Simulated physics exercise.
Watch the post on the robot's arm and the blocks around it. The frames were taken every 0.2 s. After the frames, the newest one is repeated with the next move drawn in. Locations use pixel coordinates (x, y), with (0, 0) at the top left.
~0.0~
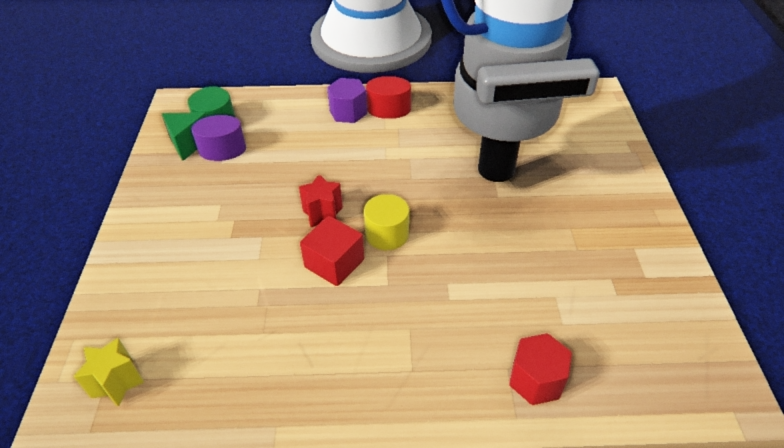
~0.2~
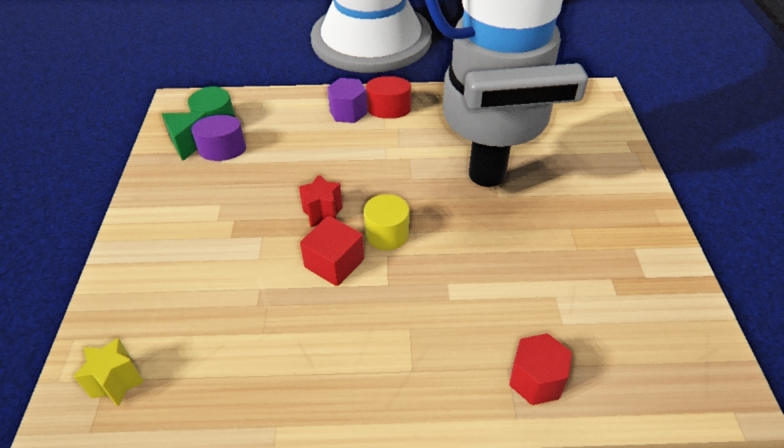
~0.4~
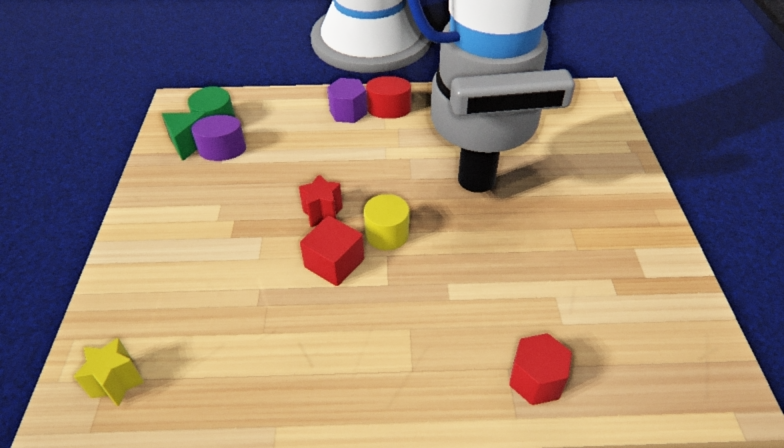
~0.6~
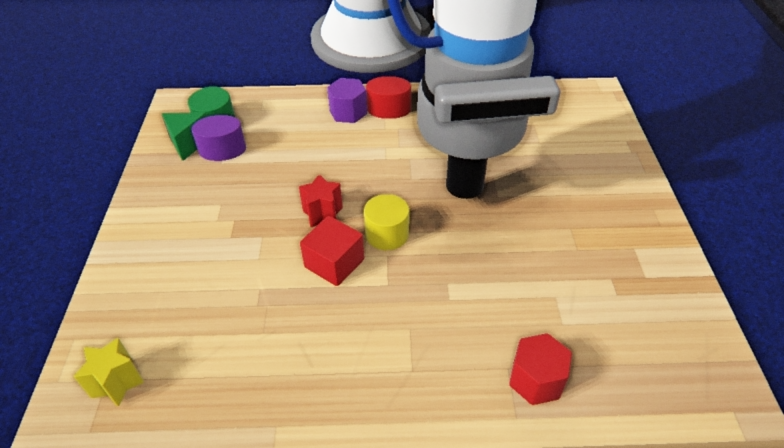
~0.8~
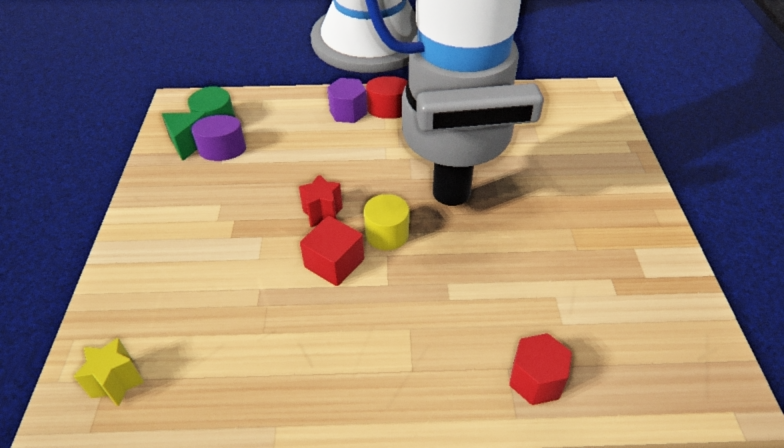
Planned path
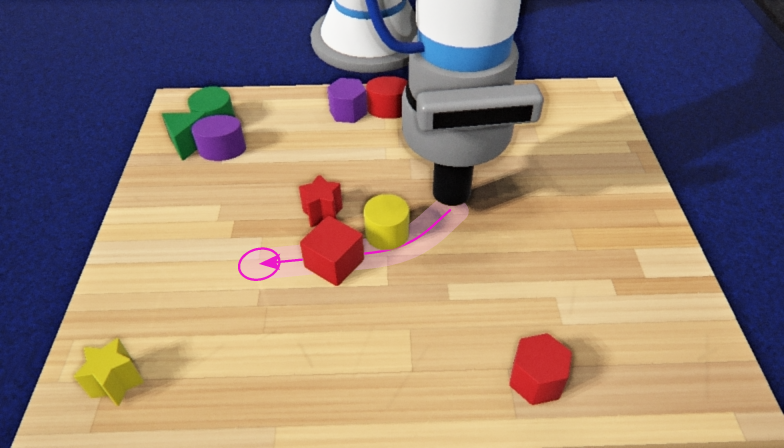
At first, a robot arm holds its black post over the upper right of a wooden board scattered with red, yellow, green and purple blocks. The arm then moves slowly left and slightly toward the viewer, bringing the post nearer the yellow cylinder, while all the blocks stay still.
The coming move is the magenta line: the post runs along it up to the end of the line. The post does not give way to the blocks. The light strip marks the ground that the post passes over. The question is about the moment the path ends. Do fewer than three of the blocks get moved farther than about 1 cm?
Going by the path, no.
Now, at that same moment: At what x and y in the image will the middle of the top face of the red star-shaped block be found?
I'd expect the centre of its top face to be at (308, 178).
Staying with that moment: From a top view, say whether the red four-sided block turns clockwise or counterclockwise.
Viewed from above: Anti-clockwise.
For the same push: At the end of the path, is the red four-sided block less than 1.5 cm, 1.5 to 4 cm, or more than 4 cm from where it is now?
The distance will be above 4 cm.
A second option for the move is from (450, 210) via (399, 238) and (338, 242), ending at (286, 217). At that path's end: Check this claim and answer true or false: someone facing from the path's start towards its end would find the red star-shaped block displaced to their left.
This is false.
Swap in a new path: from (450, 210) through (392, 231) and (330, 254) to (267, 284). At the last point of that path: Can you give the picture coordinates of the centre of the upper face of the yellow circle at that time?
The middle of its upper face will lie at (226, 289).
Drawn move, from (450, 210) through (402, 246) and (332, 257) to (259, 264).
The first path, step by step. One third of the way, post at (402, 229); red four-sided block at (325, 240); yellow circle at (360, 214).
Two thirds of the way, post at (330, 240); red star-shaped block at (308, 179); red four-sided block at (284, 254), turned 40° anticlockwise; yellow circle at (308, 206).
At the end, post at (255, 247); red star-shaped block at (308, 178), turned 15° clockwise; red four-sided block at (237, 274), turned 120° anticlockwise; yellow circle at (291, 205).
